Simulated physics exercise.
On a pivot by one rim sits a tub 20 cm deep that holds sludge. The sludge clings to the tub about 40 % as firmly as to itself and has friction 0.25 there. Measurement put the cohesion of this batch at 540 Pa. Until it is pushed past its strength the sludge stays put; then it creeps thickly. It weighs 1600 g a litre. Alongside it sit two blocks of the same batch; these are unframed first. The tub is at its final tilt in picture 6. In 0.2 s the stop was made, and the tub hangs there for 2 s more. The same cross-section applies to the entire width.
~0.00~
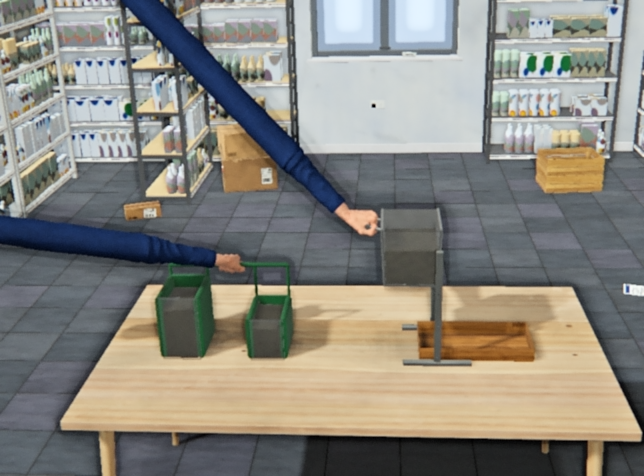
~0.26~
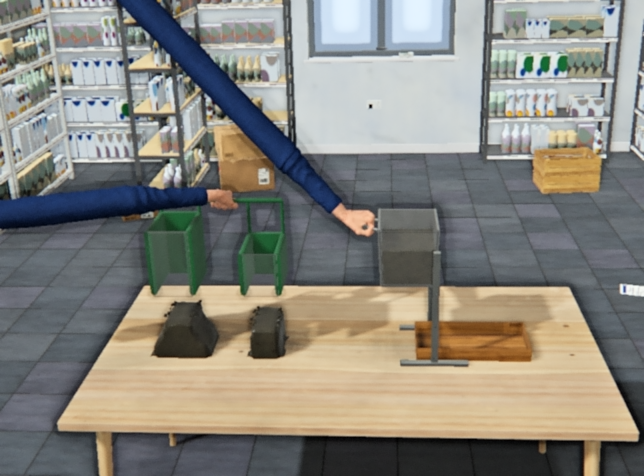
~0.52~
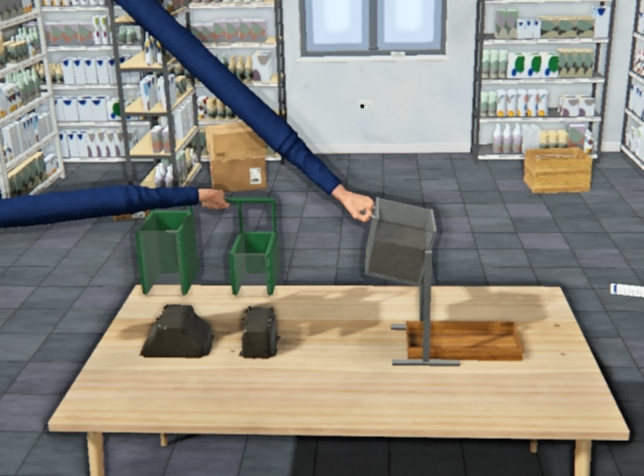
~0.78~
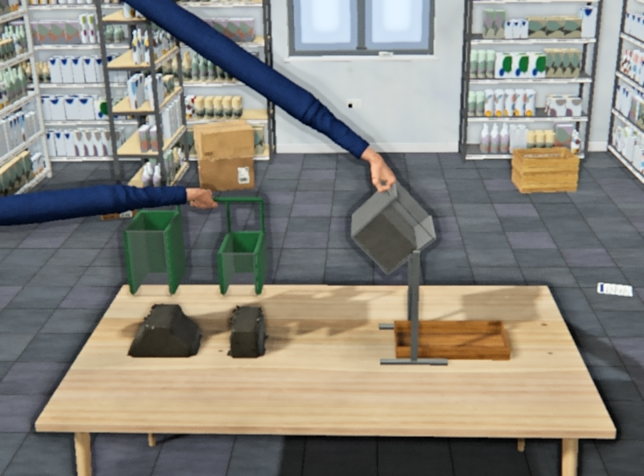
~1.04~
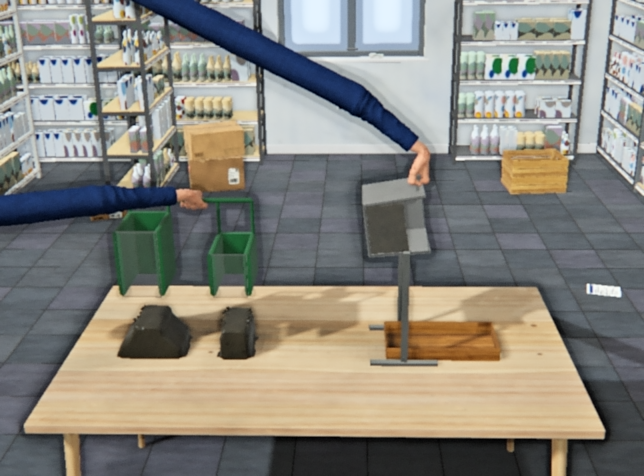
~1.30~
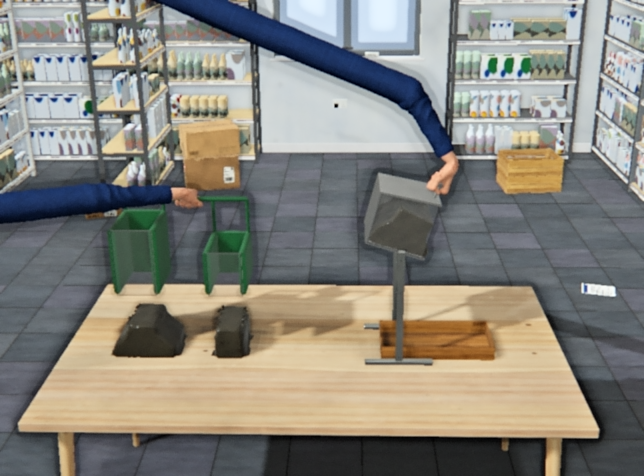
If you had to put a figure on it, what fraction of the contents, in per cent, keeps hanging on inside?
The fraction that keeps hanging on inside is around 0 per cent.
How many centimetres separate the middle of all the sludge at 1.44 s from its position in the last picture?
The distance comes to some 7 cm.
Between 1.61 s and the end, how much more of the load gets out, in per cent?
About 25 per cent.
By 1.44 s, the tub is at 105 degrees and holds 62 %.
By 1.61 s, the tub is at 105 degrees and holds 23 %.
By 1.78 s, the tub is at 105 degrees and holds 0 %.
By 1.95 s, the tub is at 105 degrees and holds 0 %.
By 3.30 s, at the end, the tub is at 105 degrees and holds 0 %.
